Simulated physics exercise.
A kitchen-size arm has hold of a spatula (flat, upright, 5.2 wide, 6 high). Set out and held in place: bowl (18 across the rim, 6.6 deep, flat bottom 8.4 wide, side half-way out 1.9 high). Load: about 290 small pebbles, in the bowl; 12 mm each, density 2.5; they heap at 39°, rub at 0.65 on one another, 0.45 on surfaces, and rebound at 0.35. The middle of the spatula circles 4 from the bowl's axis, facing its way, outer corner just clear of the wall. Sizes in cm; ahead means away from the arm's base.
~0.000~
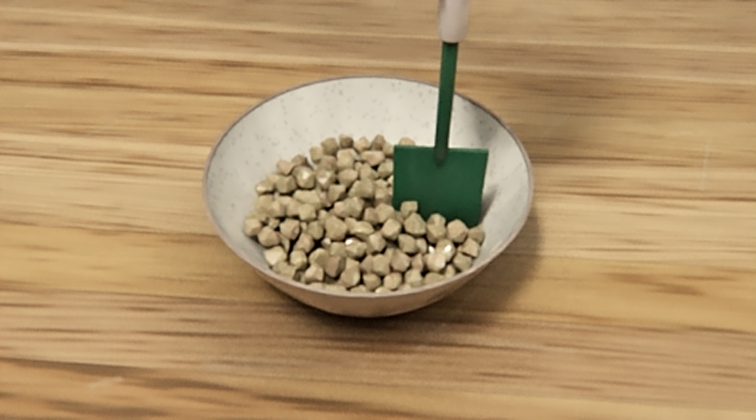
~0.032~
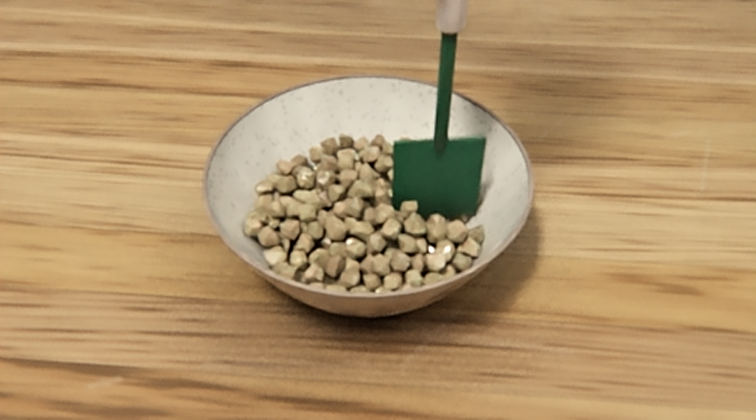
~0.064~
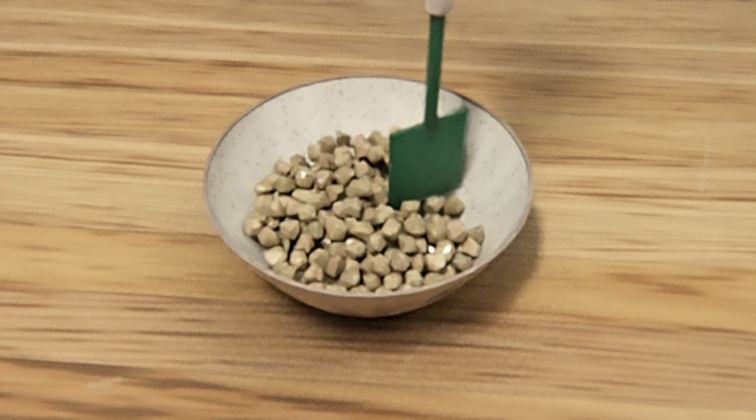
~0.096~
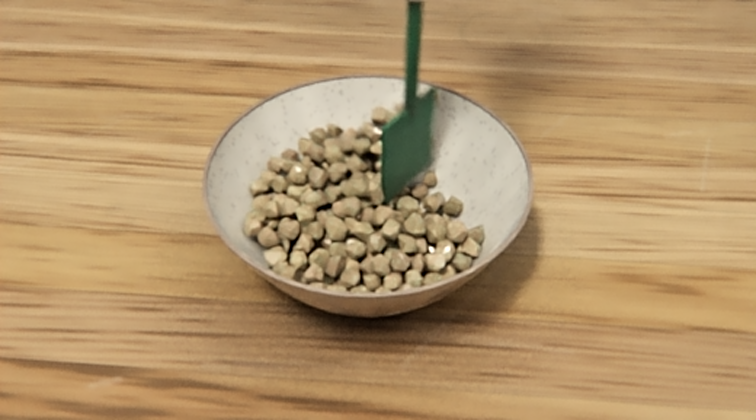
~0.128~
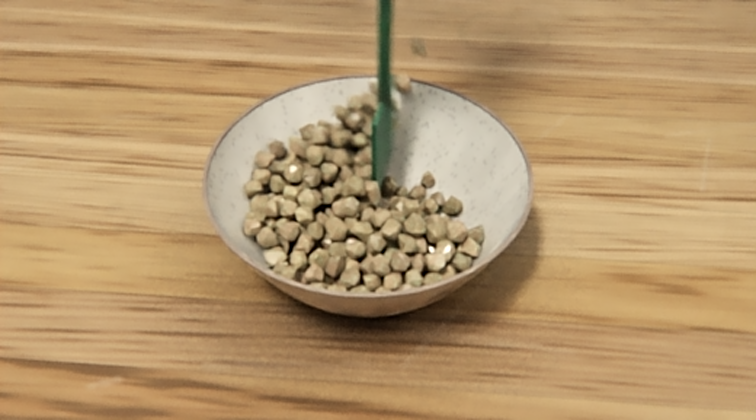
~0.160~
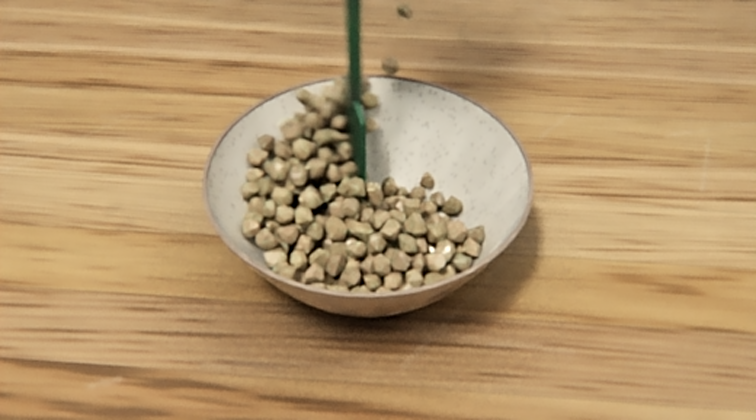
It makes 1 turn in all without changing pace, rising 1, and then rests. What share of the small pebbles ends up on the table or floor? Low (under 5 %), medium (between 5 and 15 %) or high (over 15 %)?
On the table or floor the share is high, over 15 %.
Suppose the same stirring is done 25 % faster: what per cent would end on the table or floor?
It would be near 30 per cent.
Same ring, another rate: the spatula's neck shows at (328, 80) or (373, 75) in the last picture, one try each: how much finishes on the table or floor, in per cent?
Some 25 and 20 per cent.
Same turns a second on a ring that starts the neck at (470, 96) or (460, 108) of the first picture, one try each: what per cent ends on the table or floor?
Some 0 and 5 per cent.
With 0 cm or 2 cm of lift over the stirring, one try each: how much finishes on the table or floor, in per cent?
About 25 and 15 per cent.
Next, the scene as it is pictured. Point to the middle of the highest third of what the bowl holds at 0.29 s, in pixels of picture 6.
Near (286, 227).
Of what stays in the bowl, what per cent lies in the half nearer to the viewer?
Roughly 40 per cent.
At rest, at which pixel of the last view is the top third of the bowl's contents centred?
Near (408, 170).
By 0.29 s, 201° round, highest piece 9 above the table; 277 in the bowl, 1 on the table or floor, 8 in flight or on the tool.
By 0.41 s, 297° round, highest piece 9 above the table; 249 in the bowl, 16 on the table or floor, 21 in flight or on the tool.
By 0.68 s, 0° round, highest piece 6 above the table; 230 in the bowl, 54 on the table or floor, 2 in flight or on the tool.
By 1.38 s, 0° round, highest piece 6 above the table; 230 in the bowl, 56 on the table or floor.
Final count, 230 in the bowl, 56 on the table or floor. That is 20 % on the table or floor.
